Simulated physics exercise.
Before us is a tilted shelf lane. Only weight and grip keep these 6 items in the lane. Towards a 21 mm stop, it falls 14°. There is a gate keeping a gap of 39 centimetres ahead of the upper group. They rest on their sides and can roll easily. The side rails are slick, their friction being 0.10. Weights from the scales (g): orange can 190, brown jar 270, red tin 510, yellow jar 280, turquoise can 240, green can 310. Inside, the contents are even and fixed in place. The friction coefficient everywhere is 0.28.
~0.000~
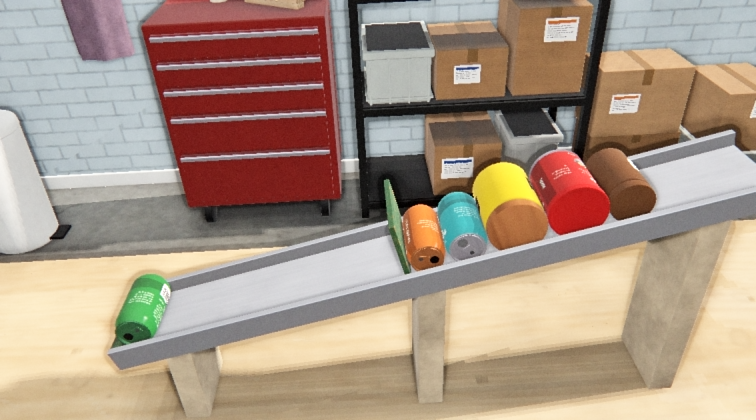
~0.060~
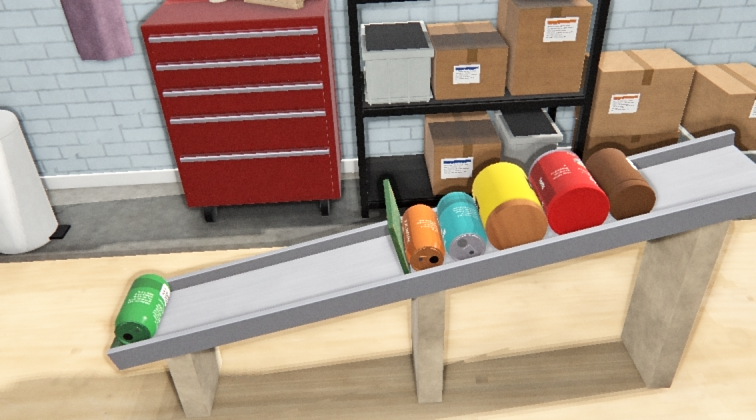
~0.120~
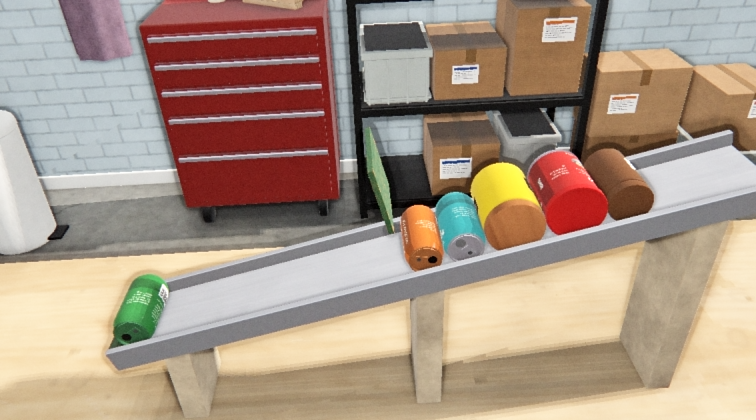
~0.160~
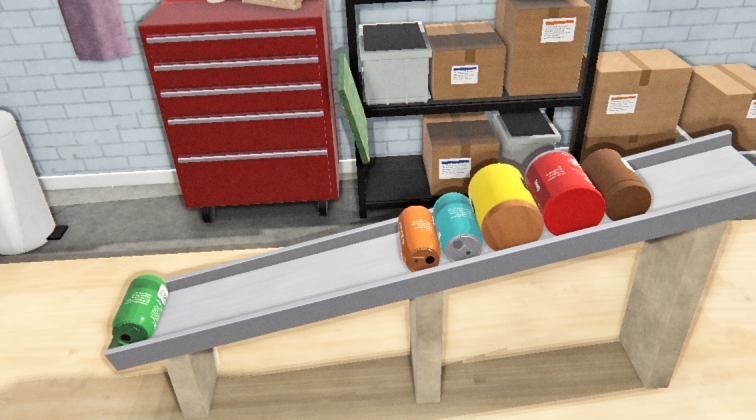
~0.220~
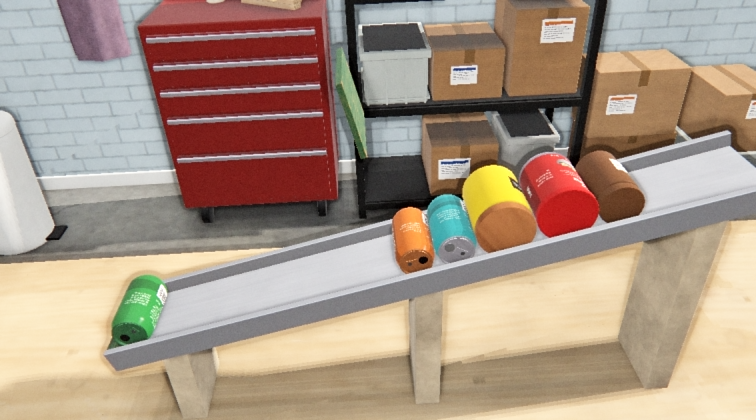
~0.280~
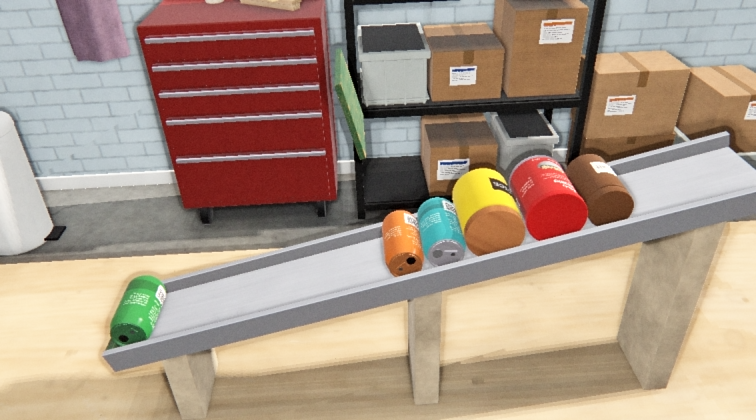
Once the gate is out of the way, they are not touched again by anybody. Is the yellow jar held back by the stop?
Yes, it stays in the lane.
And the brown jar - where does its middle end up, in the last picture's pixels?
It finishes around (311, 265).
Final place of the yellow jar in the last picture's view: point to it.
Rest point: Near (212, 284).
After 0.58 s, leader 27 cm from the stop; yellow jar near (390, 238).
After 0.88 s, leader 5 cm from the stop; yellow jar near (239, 271); brown jar stopped.
At rest (1.6 s), over the stop, green can; the other 5 in the lane. In the last view, yellow jar near (212, 284).
